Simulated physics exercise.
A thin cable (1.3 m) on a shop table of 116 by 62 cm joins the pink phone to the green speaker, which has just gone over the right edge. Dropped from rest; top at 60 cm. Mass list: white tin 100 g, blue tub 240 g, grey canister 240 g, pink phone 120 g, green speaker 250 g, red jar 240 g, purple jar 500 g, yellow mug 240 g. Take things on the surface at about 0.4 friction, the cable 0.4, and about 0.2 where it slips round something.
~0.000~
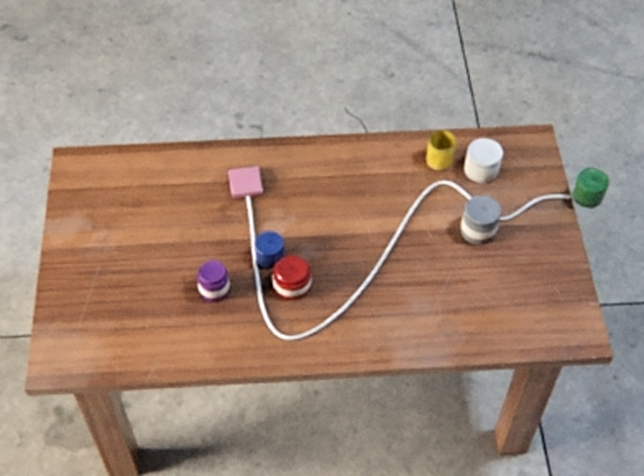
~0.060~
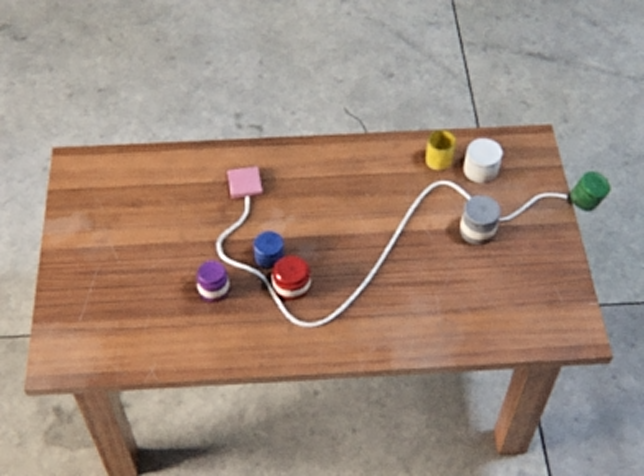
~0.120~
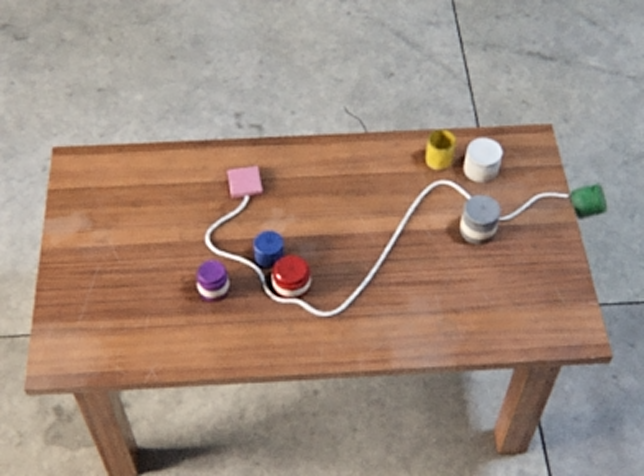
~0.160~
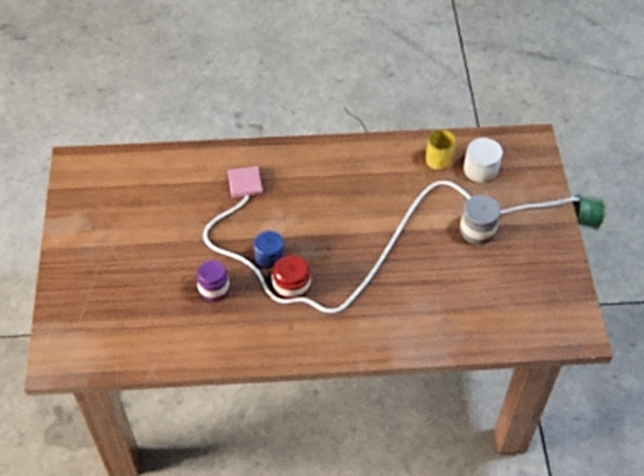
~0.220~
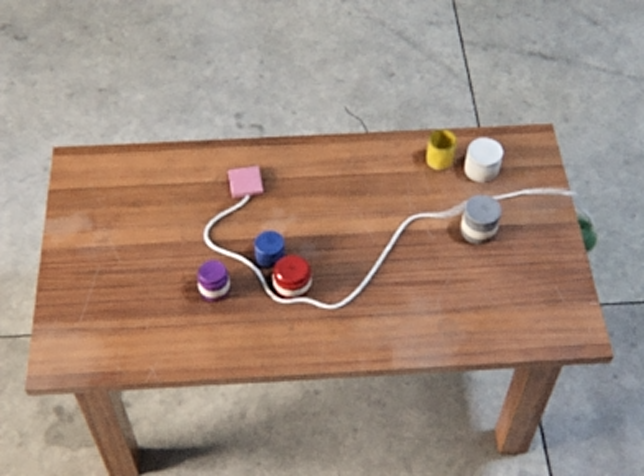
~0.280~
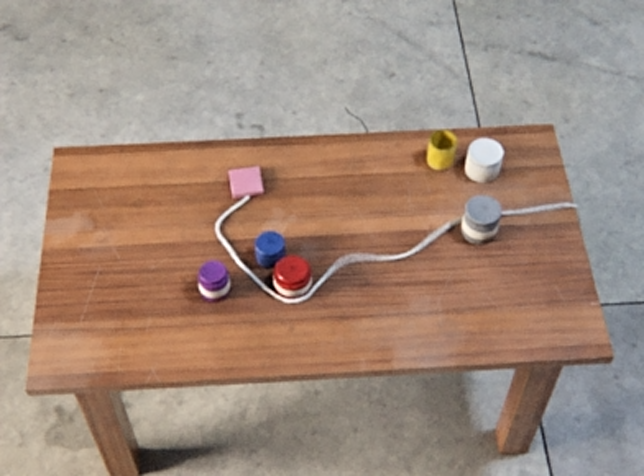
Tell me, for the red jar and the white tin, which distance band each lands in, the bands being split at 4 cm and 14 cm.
My prediction: The red jar will go a middle distance, the white tin will go barely anywhere.
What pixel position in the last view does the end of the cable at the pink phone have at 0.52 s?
Near (251, 238).
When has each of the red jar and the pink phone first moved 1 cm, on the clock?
Red jar: 0.36 s; pink phone: 0.36 s.
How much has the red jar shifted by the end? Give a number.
Red jar: About 8 cm.
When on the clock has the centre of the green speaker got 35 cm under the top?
At about 0.34 s.
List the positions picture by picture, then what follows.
Red jar (292, 269); white tin (485, 151); cable runs through (525, 208) (432, 187) (376, 268) (289, 338) (254, 244), in the first frame.
Green speaker (593, 183); cable runs through (524, 208) (375, 269) (222, 238), in the second frame.
Green speaker (589, 202); cable runs through (524, 207) (375, 268) (209, 232), in the third frame.
Green speaker (587, 213); cable runs through (532, 206) (376, 268) (206, 231), in the fourth frame.
Green speaker (580, 235); cable runs through (571, 194) (378, 264) (207, 230), in the fifth frame.
Red jar (292, 268); white tin (486, 151); cable runs through (402, 256) (219, 235), in the sixth frame.
By 0.5 s, the cable's tail end at (251, 238); red jar 8 cm off its start, pink phone 11 cm off its start, green speaker over the edge.
By 0.7 s, the cable's tail end at (256, 249); red jar 8 cm off its start, pink phone 14 cm off its start, green speaker over the edge.
By 1.0 s, the cable's tail end at (256, 249); red jar 8 cm off its start at (309, 238), pink phone 14 cm off its start at (250, 232), green speaker over the edge.
By 1.2 s, the cable's tail end at (256, 249); red jar 8 cm off its start, pink phone 14 cm off its start, green speaker over the edge.
By 2.4 s, the cable's tail end at (256, 249); red jar 8 cm off its start at (309, 238), white tin 0 cm off its start at (486, 151), pink phone 14 cm off its start at (250, 232), green speaker over the edge.
